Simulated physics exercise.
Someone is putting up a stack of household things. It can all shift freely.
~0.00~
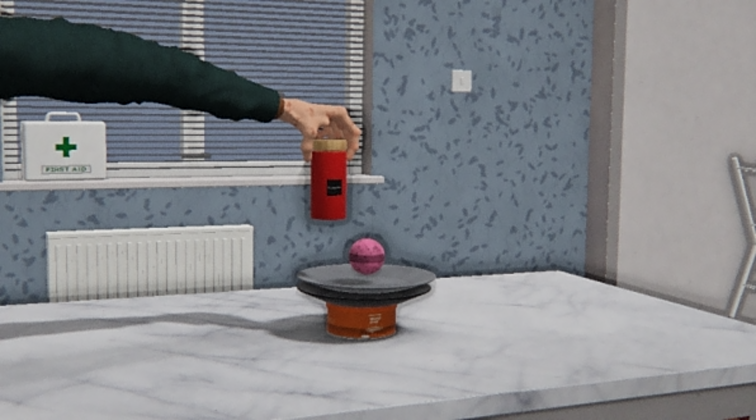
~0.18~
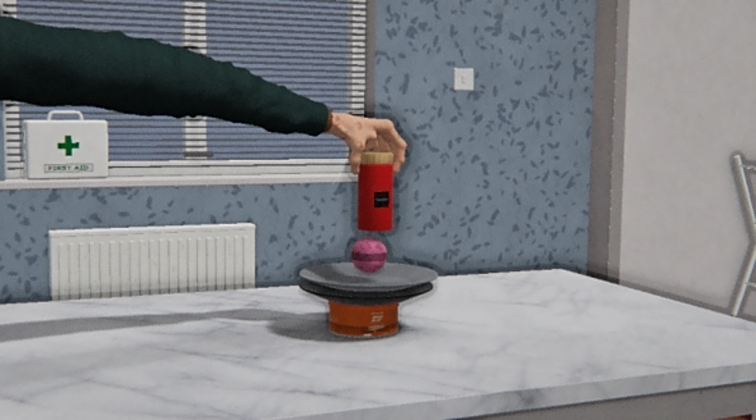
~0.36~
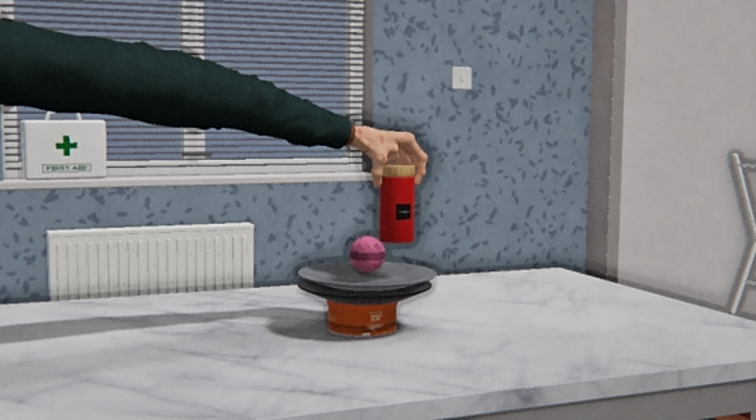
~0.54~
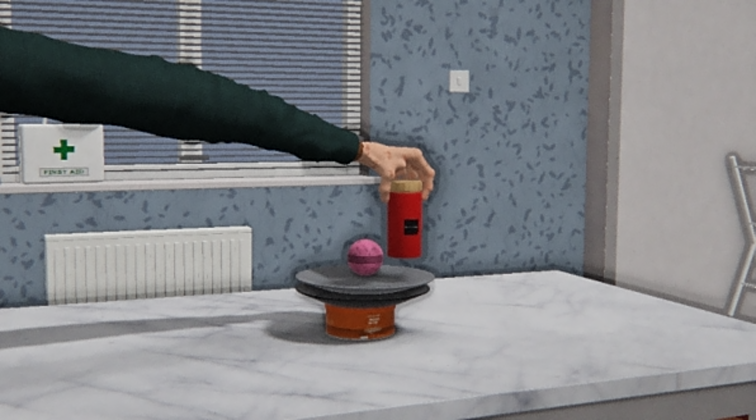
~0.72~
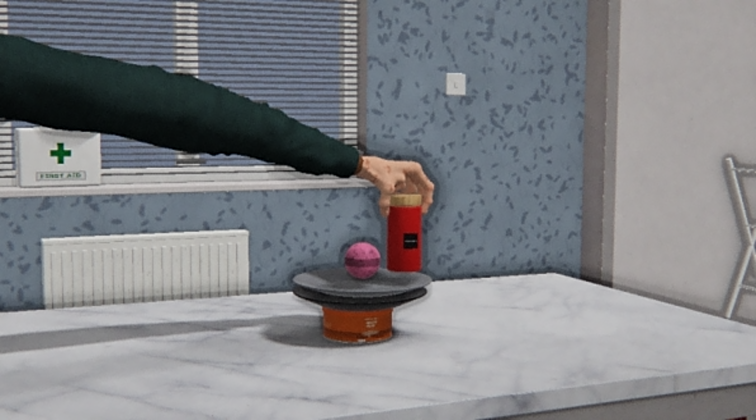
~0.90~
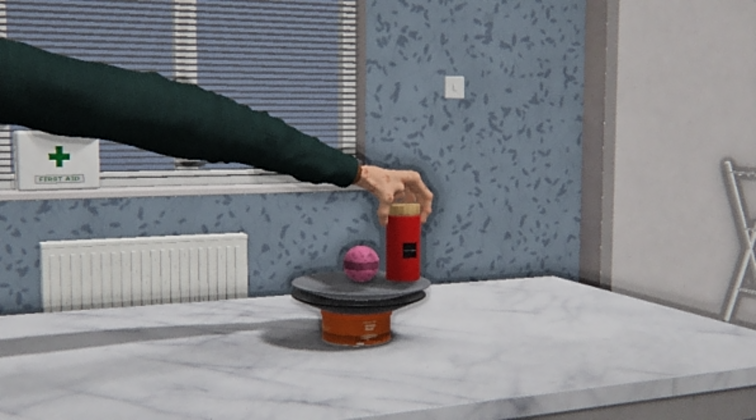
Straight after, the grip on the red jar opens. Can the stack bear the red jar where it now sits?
Yes.
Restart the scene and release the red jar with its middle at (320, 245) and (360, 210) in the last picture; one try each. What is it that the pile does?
Case A: It does not fall; case B: It comes down.
By 1.90 s, all is still.
By 2.90 s, red jar resting near (404, 243).
When it is over (4.0 s), all 5 as before. End places, in pixels of the last picture, red jar near (404, 243). The pile holds.
